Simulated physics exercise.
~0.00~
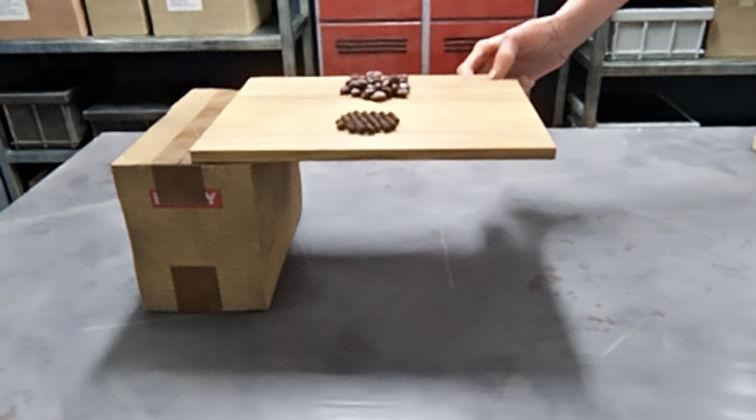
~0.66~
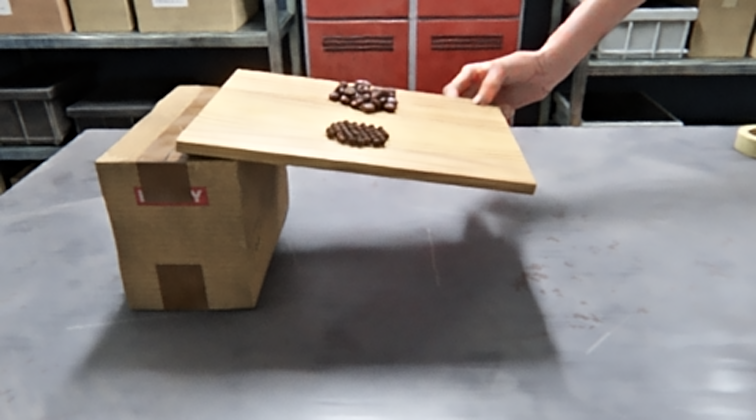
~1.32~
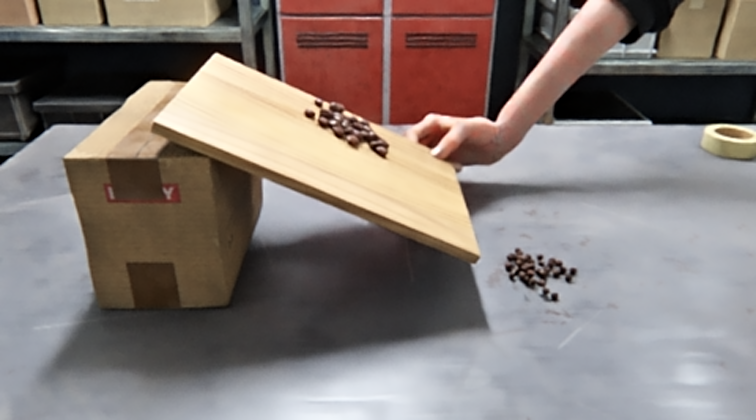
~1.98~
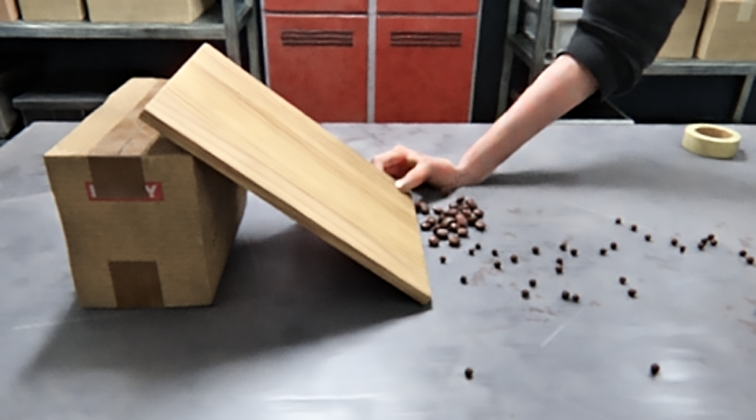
In the video, a hand lowers one end of a wooden board propped on a cardboard box until it rests on the gray table; the front pile of small dark pieces slides off first and scatters far, while the back pile of larger brown pieces ends near the board's foot.
